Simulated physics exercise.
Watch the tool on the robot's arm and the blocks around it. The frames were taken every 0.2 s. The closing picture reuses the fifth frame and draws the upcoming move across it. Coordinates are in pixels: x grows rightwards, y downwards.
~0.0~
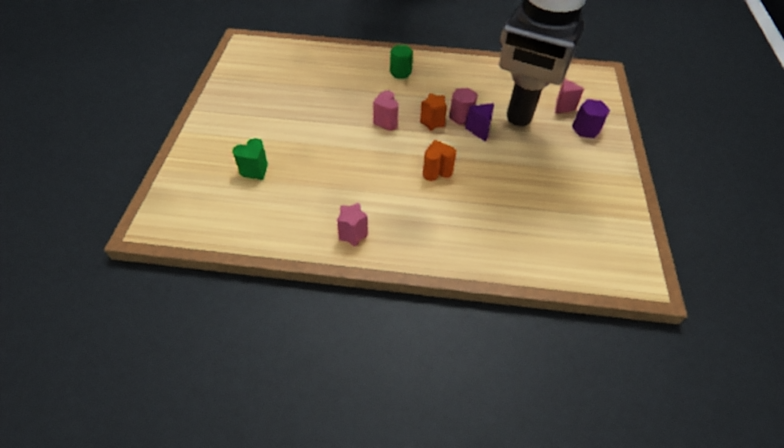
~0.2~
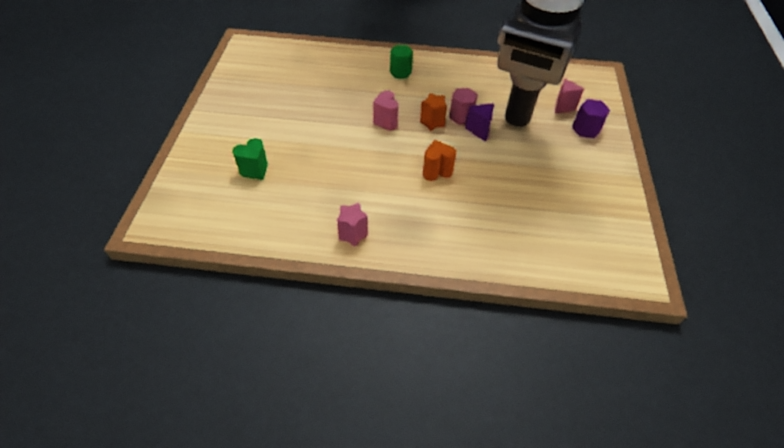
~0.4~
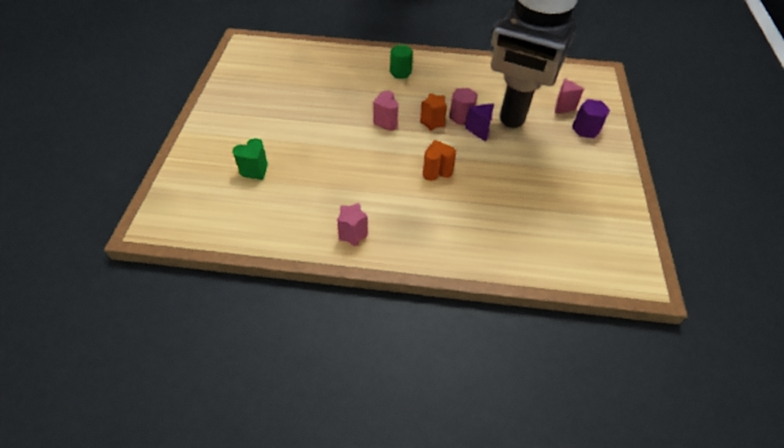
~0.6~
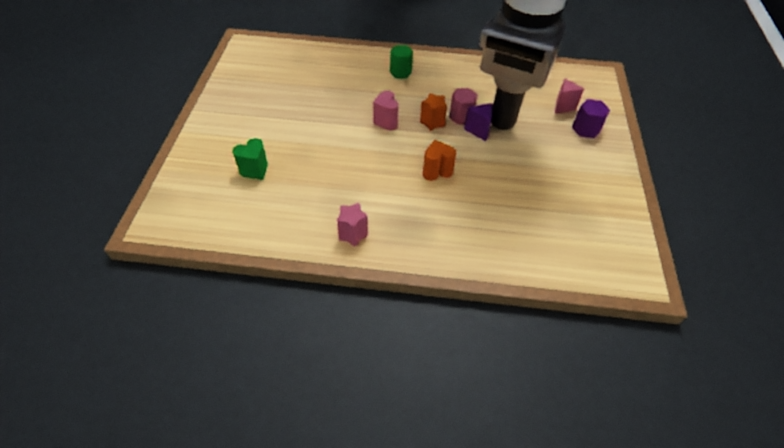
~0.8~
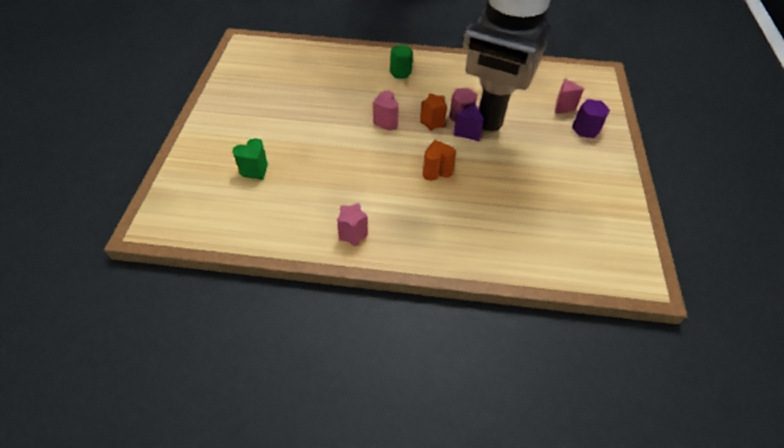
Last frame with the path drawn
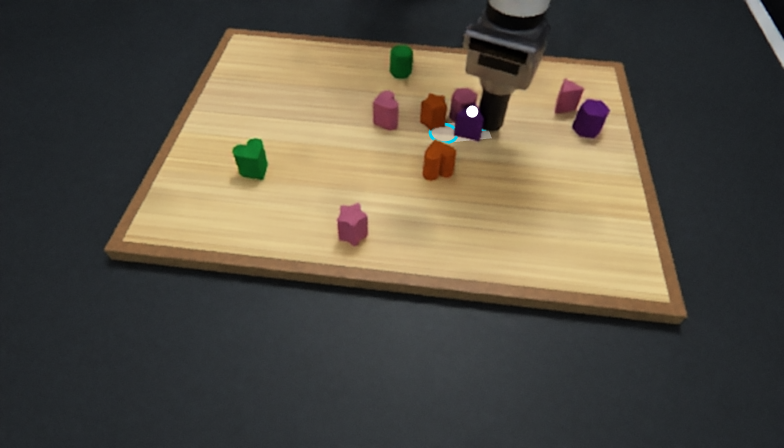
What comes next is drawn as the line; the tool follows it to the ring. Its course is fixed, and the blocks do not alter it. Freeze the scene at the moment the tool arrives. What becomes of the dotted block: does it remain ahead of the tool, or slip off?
It stays on the tool's front.
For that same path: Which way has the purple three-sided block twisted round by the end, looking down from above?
From above, it looks like the purple three-sided block goes counterclockwise.
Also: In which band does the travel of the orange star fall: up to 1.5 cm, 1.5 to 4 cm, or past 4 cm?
Displaced less than 1.5 cm.
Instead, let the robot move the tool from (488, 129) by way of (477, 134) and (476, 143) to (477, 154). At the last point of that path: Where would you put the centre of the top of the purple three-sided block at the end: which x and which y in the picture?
It comes to (456, 117).
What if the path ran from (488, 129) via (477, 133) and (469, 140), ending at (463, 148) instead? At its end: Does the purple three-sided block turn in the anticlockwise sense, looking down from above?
I believe not.
The drawn path runs in a line from (488, 129) to (444, 133); the dot is on the purple three-sided block.
What follows on the original path. Halfway along, tool at (466, 125); pink six-sided block at (458, 93), turned 40° clockwise; purple three-sided block at (449, 115), turned 15° anticlockwise.
At the end, tool at (444, 128); orange star at (430, 98); orange heart block not moved; pink six-sided block at (456, 93), turned 55° clockwise; purple three-sided block at (428, 120), turned 20° anticlockwise.
